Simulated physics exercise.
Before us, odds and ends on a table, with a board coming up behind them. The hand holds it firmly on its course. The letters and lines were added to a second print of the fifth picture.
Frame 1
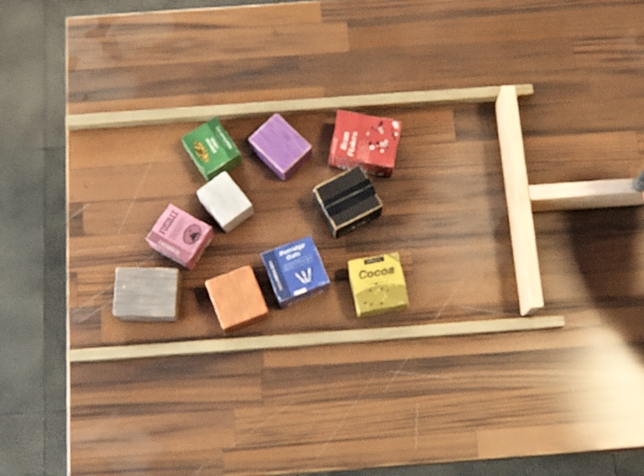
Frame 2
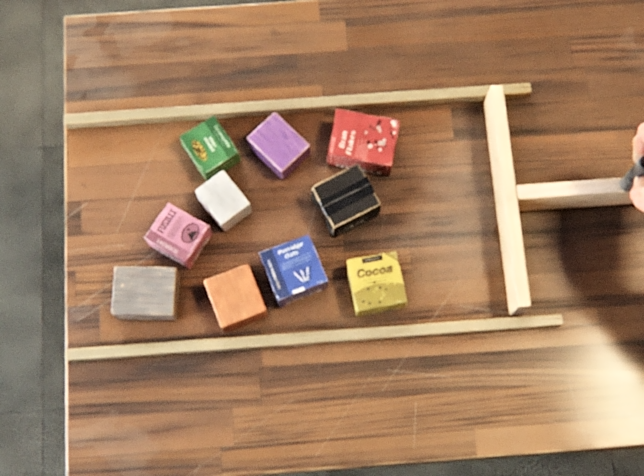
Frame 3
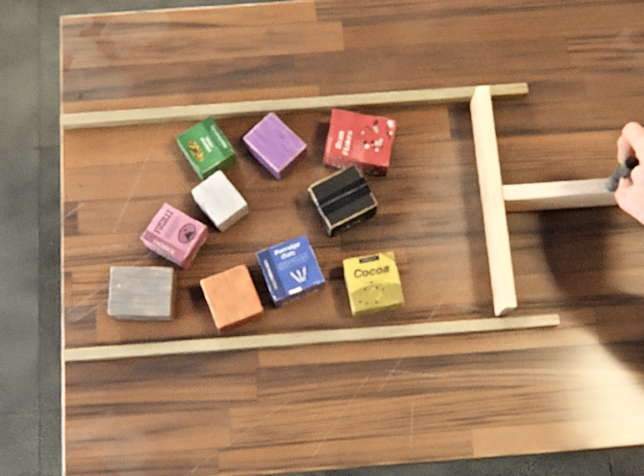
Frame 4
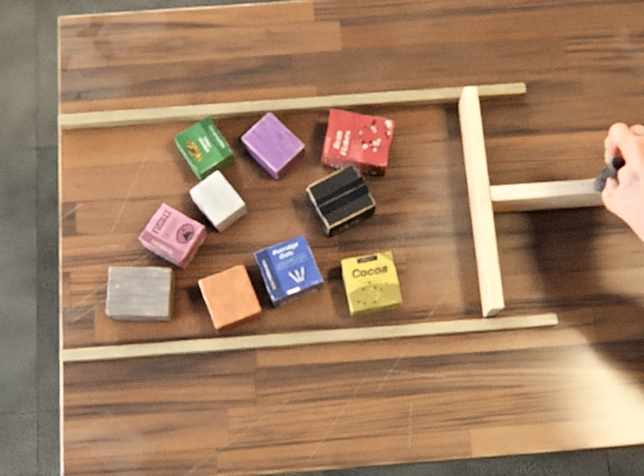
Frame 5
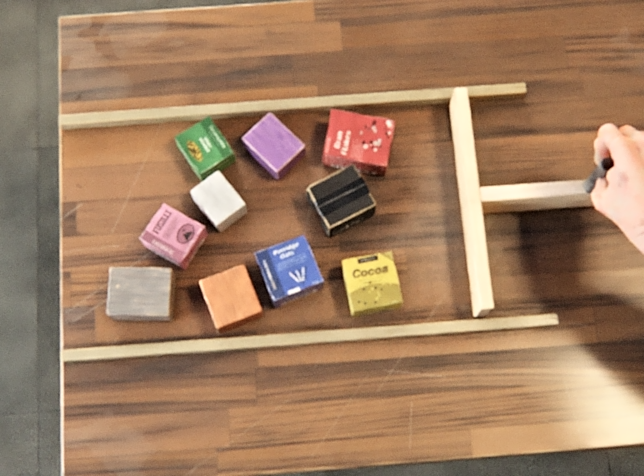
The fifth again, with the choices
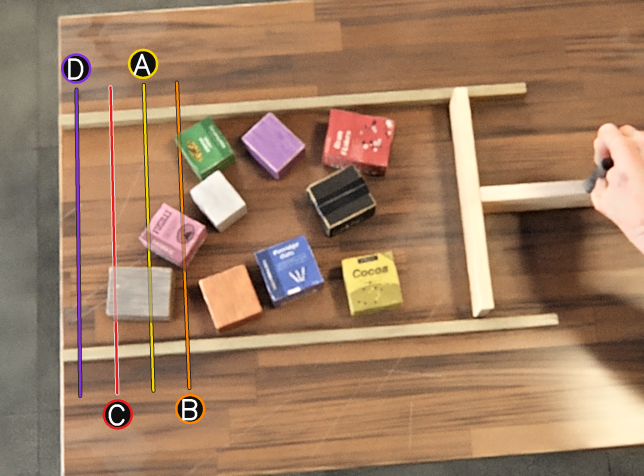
A hand slides a wooden T-shaped board slightly left toward small coloured blocks and packets.
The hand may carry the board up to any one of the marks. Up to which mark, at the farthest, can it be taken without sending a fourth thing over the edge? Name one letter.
No farther than B.
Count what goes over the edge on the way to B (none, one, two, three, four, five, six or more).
Three.
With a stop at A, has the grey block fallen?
Yes.
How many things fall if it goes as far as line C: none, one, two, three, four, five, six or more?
By then, six or more.
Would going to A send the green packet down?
Yes.
On the copy, A at (148, 232); B at (183, 229); C at (114, 234); D at (78, 237).
On B. First, board (369, 202); purple block (258, 145); yellow packet (343, 287).
Then, board (264, 210); grey block (78, 295); green packet (127, 154).
Finally, board (183, 215); grey block over the edge; orange block over the edge; three fallen.
By contrast, A drops four; C drops seven; D drops ten.
